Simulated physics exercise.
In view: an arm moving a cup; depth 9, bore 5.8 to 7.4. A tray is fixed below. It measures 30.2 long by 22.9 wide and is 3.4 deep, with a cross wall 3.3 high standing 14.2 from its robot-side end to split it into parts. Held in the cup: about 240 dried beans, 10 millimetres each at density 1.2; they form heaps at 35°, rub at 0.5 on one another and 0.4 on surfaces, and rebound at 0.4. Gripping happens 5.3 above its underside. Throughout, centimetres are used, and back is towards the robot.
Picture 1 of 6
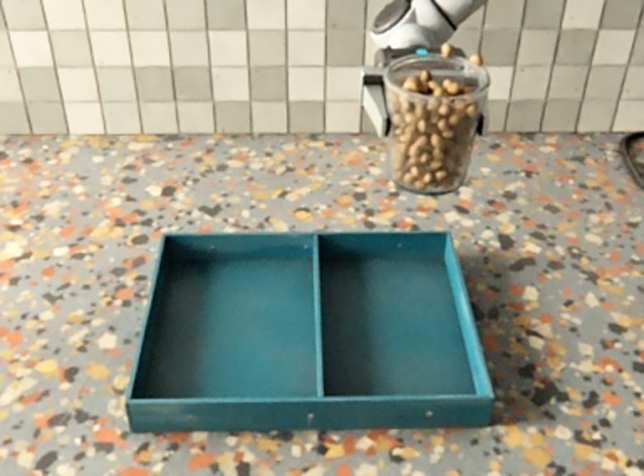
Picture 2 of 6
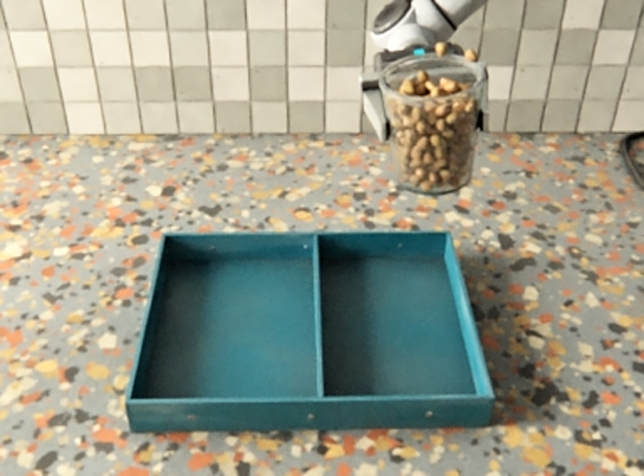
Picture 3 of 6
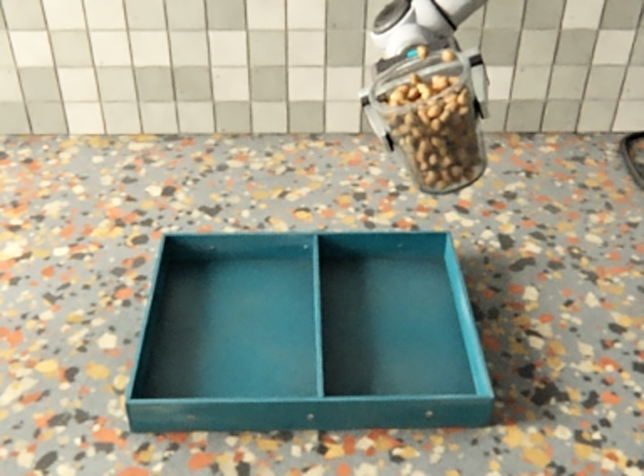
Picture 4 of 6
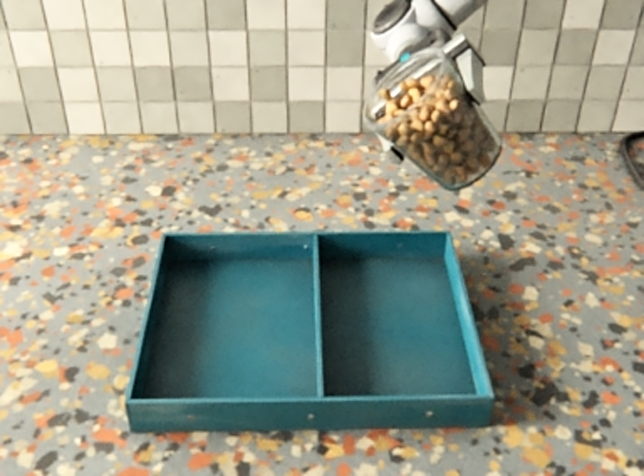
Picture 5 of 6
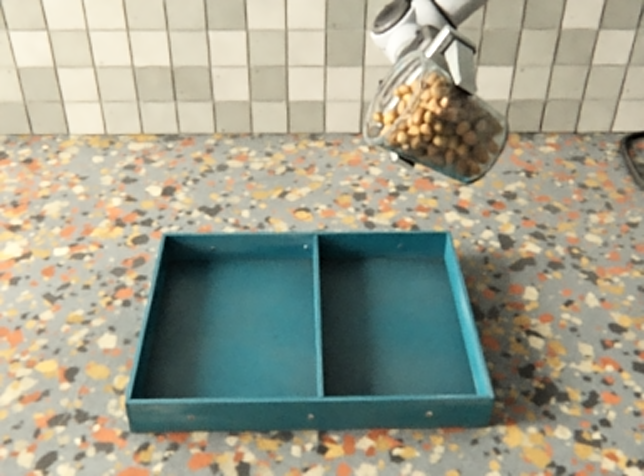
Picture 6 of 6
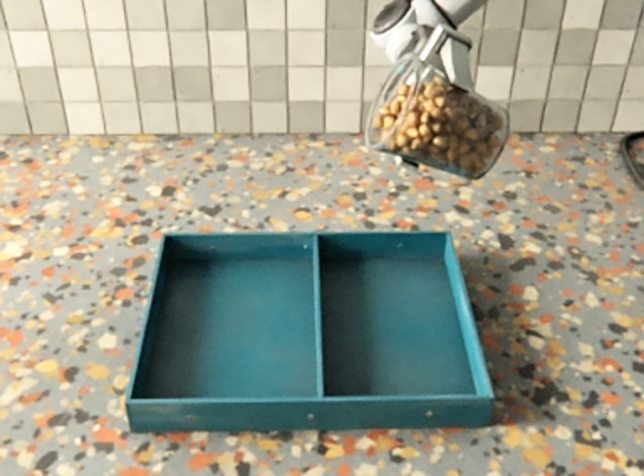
Robot arm holding a clear cup of tan beans above a speckled counter, gradually tilting it beyond an empty teal two-part tray.
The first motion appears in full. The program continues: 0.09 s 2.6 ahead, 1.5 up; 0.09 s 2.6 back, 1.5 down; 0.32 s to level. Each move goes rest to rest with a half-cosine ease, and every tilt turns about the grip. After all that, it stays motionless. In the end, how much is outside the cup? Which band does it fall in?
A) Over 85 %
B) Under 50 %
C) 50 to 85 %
(B) Under 50 %.
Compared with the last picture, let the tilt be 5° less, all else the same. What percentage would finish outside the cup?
In that case some 25 per cent.
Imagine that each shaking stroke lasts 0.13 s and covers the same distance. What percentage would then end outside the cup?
That gives about 15 percent.
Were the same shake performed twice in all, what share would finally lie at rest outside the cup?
Approx. 45 per cent.
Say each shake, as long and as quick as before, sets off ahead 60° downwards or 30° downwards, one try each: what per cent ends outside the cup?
It comes to around 5 per cent on the first try and around 10 per cent on the second.
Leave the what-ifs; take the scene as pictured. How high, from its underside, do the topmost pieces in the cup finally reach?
The top sits some 7.5 cm up.
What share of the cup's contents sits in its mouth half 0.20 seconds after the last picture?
That share comes to roughly 70 percent.
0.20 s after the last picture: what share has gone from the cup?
So far around 25 % is out.
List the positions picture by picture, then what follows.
The first picture shows cup middle at (432, 129), level; upper third of the load around (434, 105), from x 395 to 475, top at y 50; 244 in the cup.
The second picture shows cup middle at (433, 129), tilted 6° forward; upper third of the load around (432, 104), from x 395 to 470, top at y 50.
The third picture shows cup middle at (435, 128), tilted 22° forward; upper third of the load around (434, 106), from x 390 to 475, top at y 50.
The fourth picture shows cup middle at (439, 127), tilted 42° forward; upper third of the load around (435, 106), from x 385 to 490, top at y 80.
The fifth picture shows cup middle at (440, 125), tilted 58° forward; upper third of the load around (436, 105), from x 380 to 495, top at y 80.
The sixth picture shows cup middle at (441, 124), tilted 64° forward; upper third of the load around (438, 105), from x 380 to 495, top at y 85; 244 in the cup.
Then, 0.20 s after the last picture, tilted 63° forward, highest piece 26 above the table; 189 in the cup, 55 in flight or on a rim.
Then, 0.40 s after the last picture, tilted 14° forward, highest piece 27 above the table; 156 in the cup, 64 in the far-side part, 17 in the robot-side part, 7 in flight or on a rim.
Then, 0.70 s after the last picture, level, highest piece 26 above the table; 156 in the cup, 71 in the far-side part, 17 in the robot-side part.
Then, 1.75 s after the last picture, level, highest piece 26 above the table; 156 in the cup, 71 in the far-side part, 17 in the robot-side part.
Final count, 156 in the cup, 71 in the far-side part, 17 in the robot-side part. That is 36 % outside the cup.
